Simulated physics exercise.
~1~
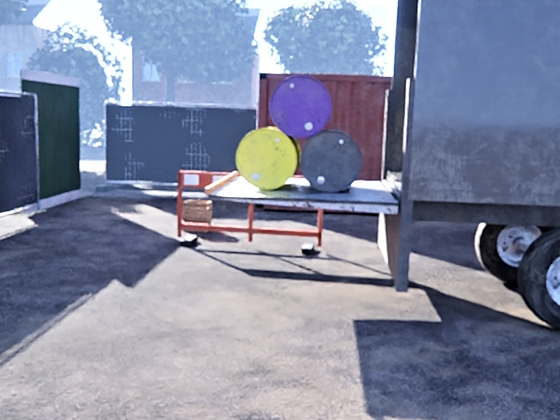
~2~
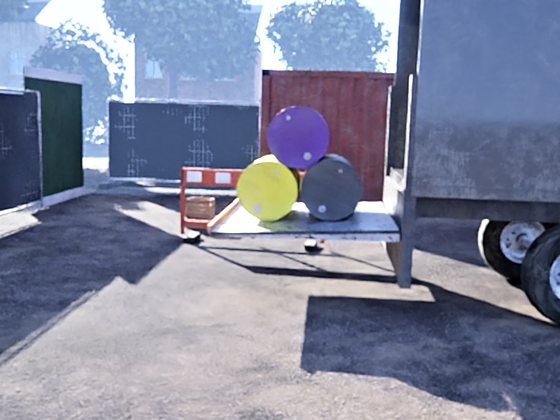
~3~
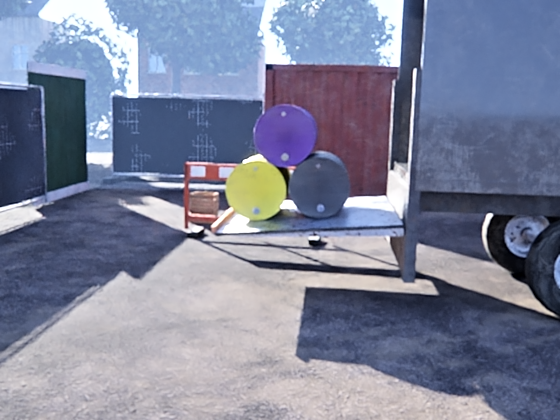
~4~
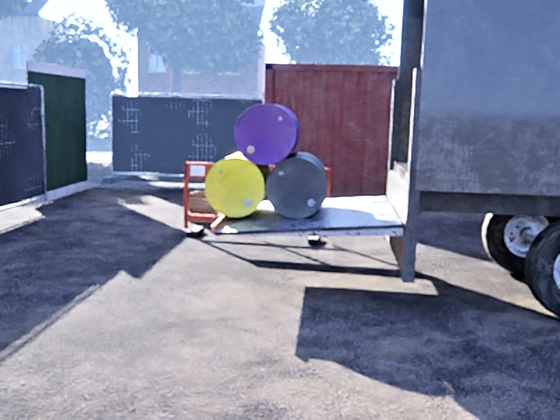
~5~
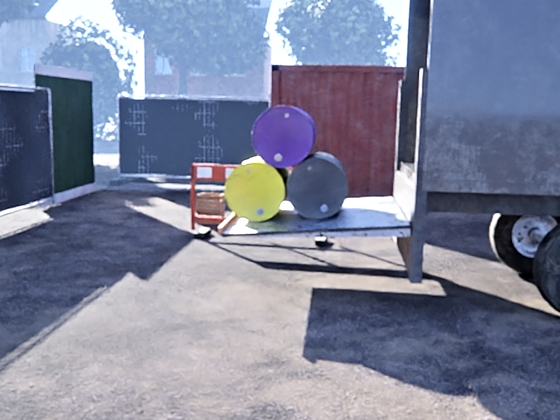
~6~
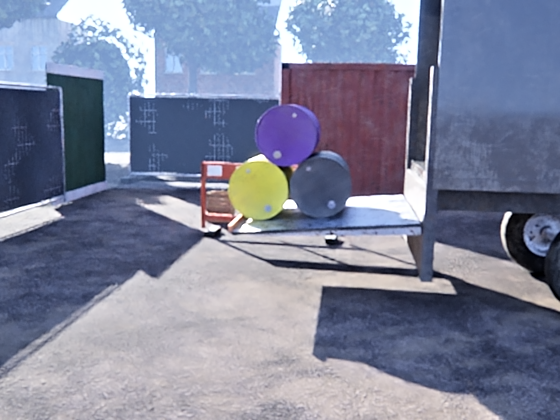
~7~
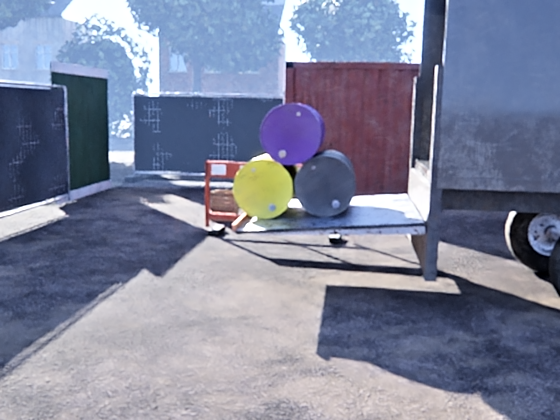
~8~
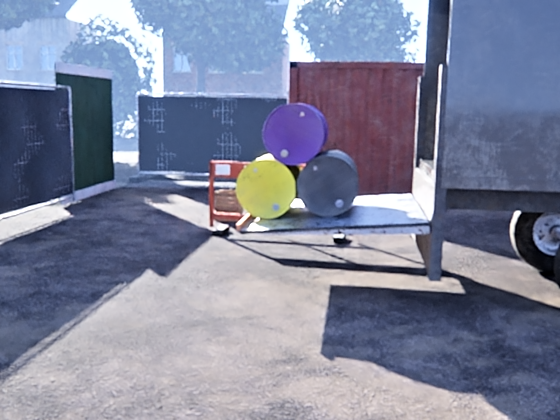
The video shows a purple drum resting on a yellow and a dark grey drum on a truck's tail-lift platform, which drops slightly and tilts. The stack shifts left toward the outer edge, rolls back right a little, and settles with all three drums still aboard.
